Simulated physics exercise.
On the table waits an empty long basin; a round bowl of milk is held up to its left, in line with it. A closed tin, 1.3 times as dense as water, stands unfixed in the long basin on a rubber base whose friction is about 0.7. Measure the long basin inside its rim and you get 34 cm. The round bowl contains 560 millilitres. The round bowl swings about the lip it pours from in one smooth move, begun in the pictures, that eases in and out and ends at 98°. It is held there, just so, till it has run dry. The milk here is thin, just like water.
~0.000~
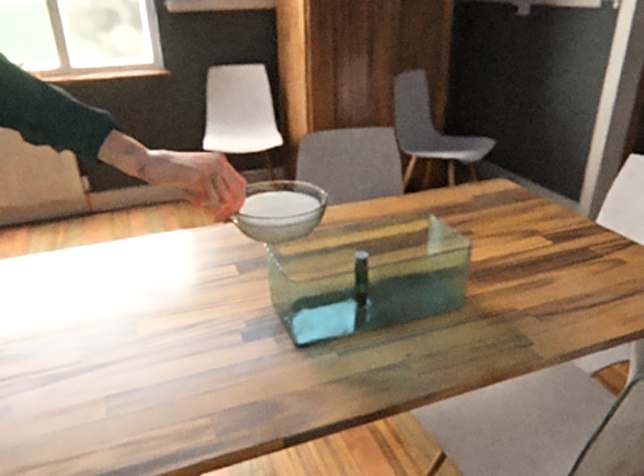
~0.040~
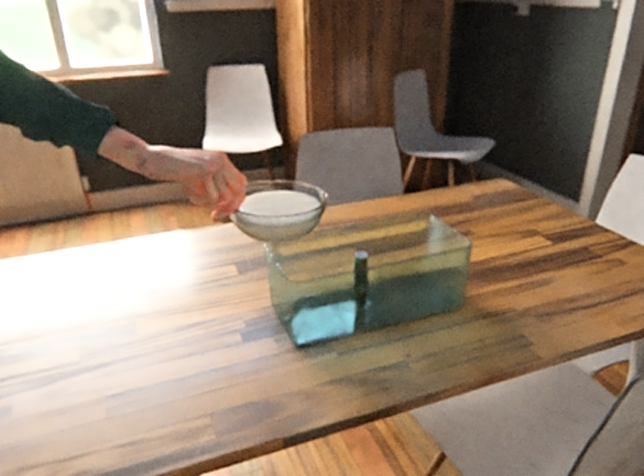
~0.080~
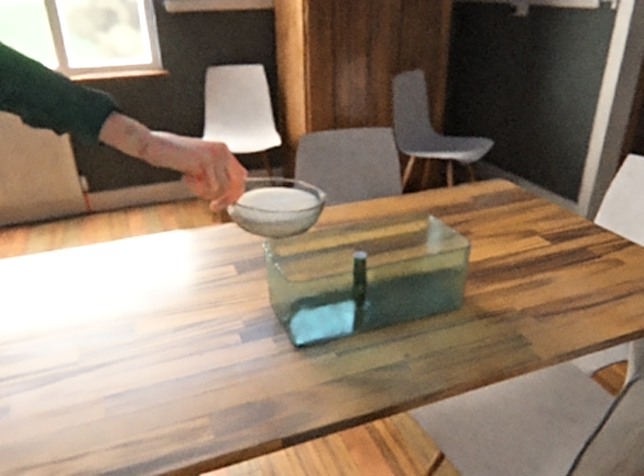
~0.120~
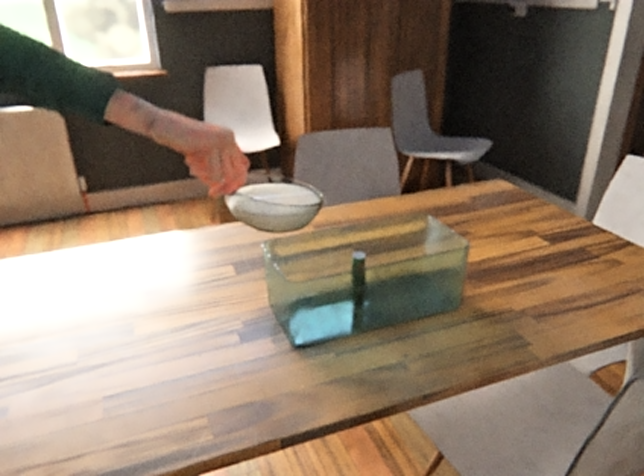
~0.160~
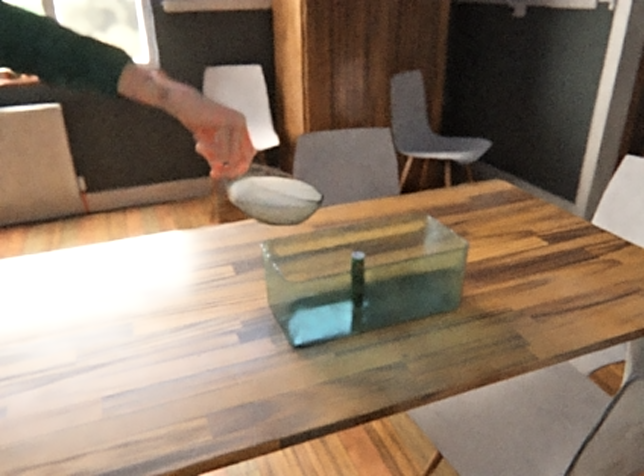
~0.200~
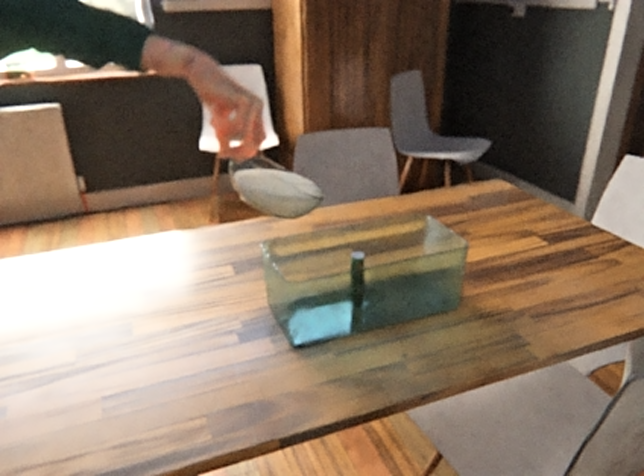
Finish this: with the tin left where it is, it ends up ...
It ends up knocked over.
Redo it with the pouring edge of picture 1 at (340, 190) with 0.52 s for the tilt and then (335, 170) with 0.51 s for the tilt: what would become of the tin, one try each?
First it tips over; then it tips over.
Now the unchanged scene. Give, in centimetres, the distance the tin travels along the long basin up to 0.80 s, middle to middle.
The tin is about 2 cm from where it started.
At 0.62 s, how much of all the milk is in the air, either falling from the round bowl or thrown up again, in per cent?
Around 5 percent of the liquid.
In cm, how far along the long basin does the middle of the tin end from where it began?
The middle of the tin ends some 7.0 cm along the basin.
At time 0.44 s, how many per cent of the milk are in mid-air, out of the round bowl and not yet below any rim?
Around 70 percent.
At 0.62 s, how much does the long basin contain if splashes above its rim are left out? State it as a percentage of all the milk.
I reckon close to 96 per cent.
After 0.44 s the tilt is 95° and 19 per cent is still to pour; the tin stands where it began.
After 0.62 s the tilt is 98° and 0 per cent is still to pour; the tin stands where it began.
After 0.80 s the tilt is 98° and 0 per cent is still to pour; the tin leans 15°.
After 1.00 s the tilt is 98° and 0 per cent is still to pour; the tin lies on its side.
In the end the tin lies on its side.
